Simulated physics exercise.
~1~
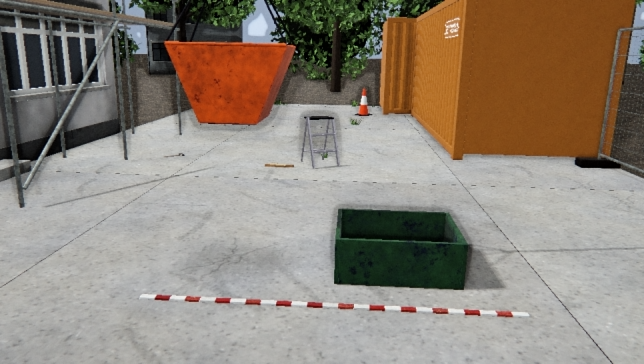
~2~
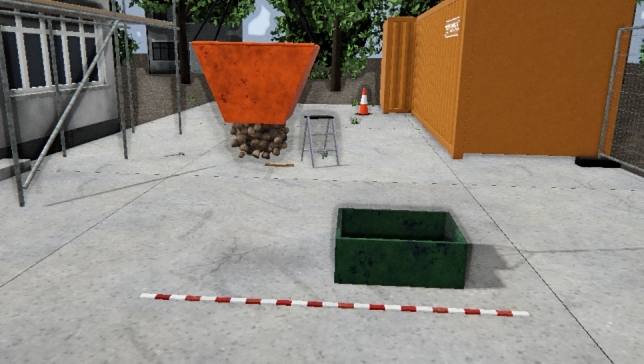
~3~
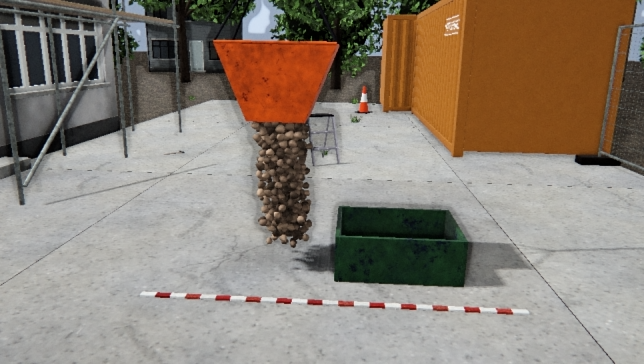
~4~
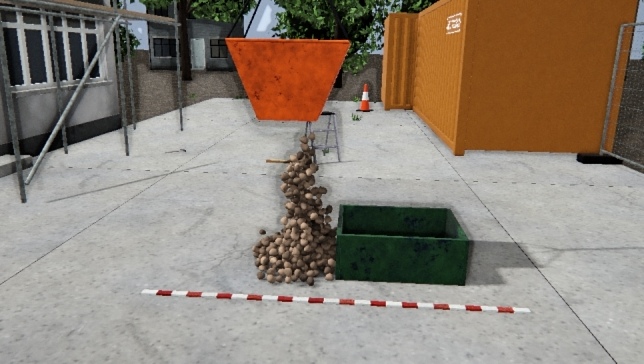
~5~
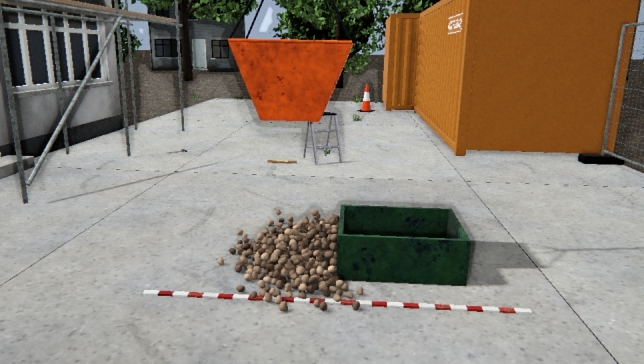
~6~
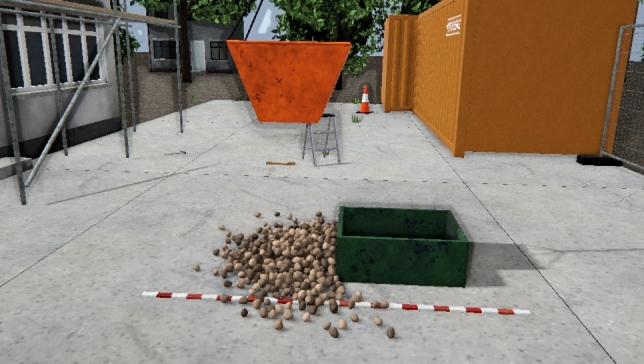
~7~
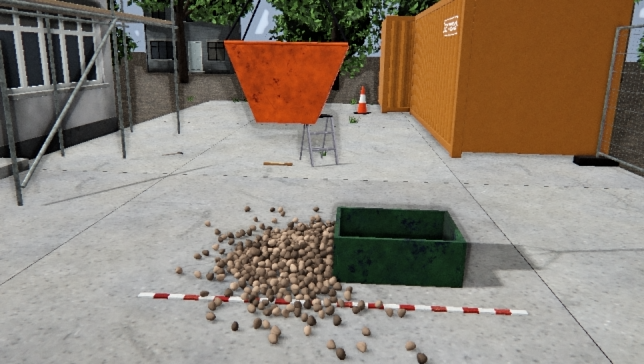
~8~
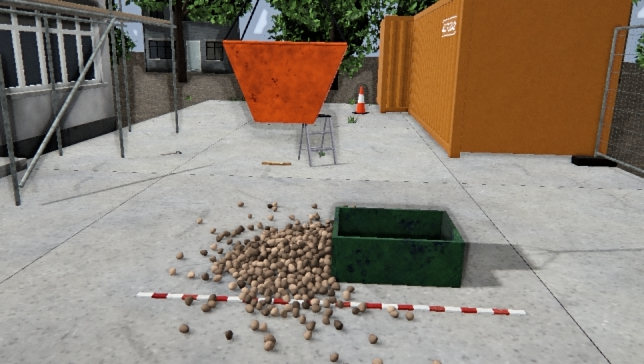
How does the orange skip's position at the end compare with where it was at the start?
At the end the orange skip hung a little farther to the right than at the start, though it was still to the left of the green bin.
